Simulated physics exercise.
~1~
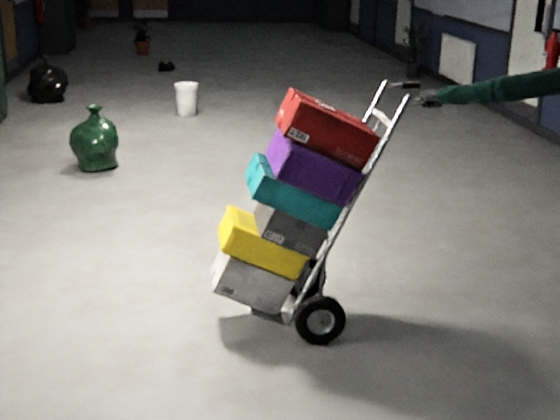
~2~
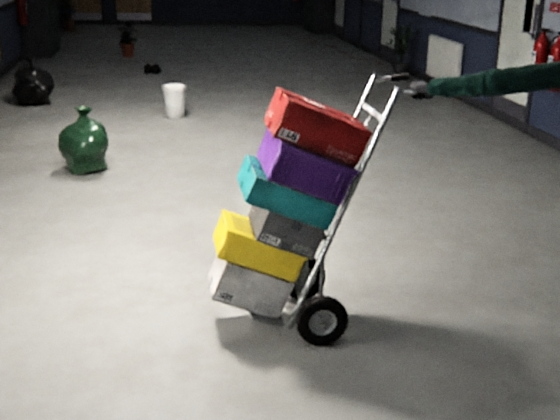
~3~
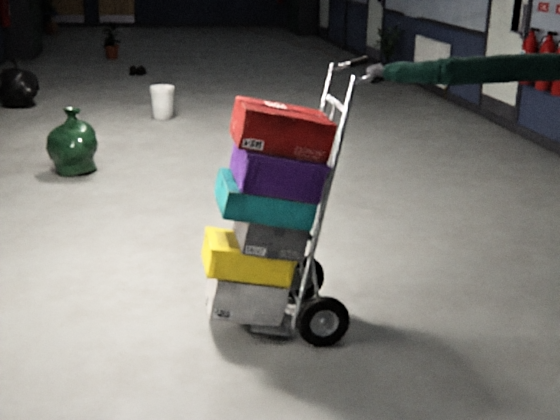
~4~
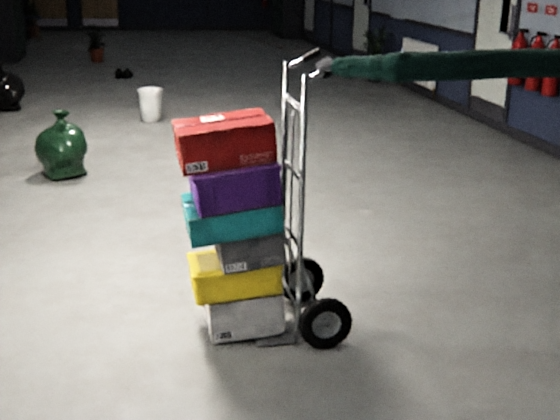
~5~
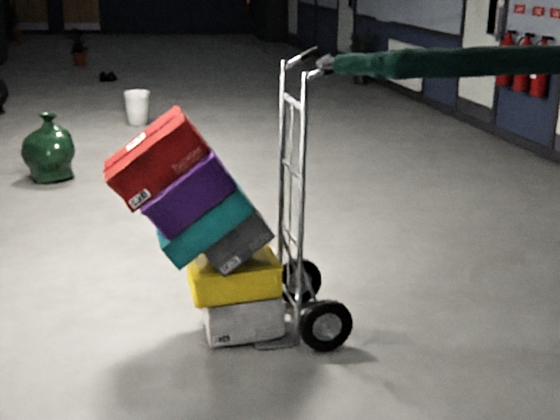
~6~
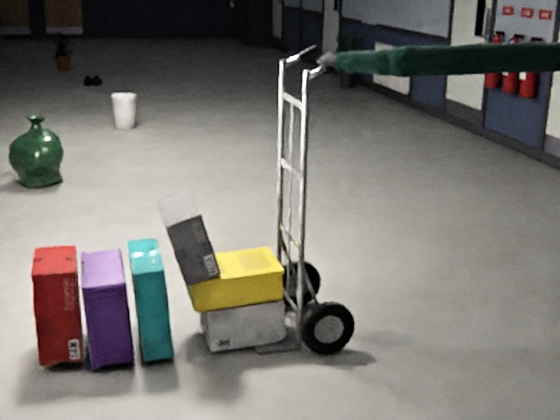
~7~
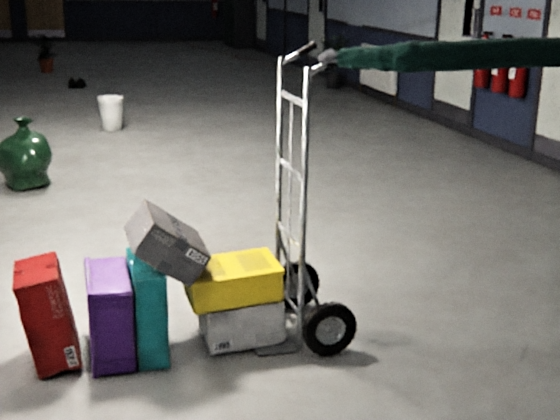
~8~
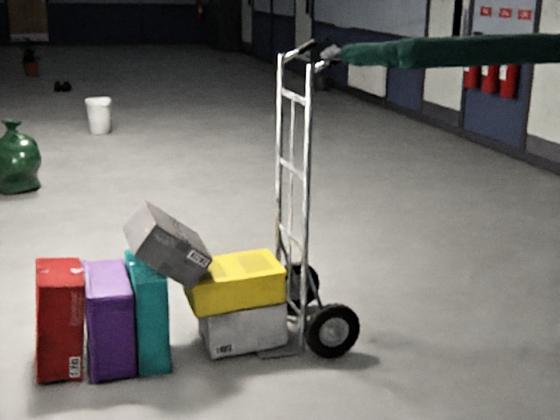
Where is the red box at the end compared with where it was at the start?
At the start the red box is on top of the stack on the tilted hand truck. At the end it stands on its end on the floor to the left, beside the purple box.
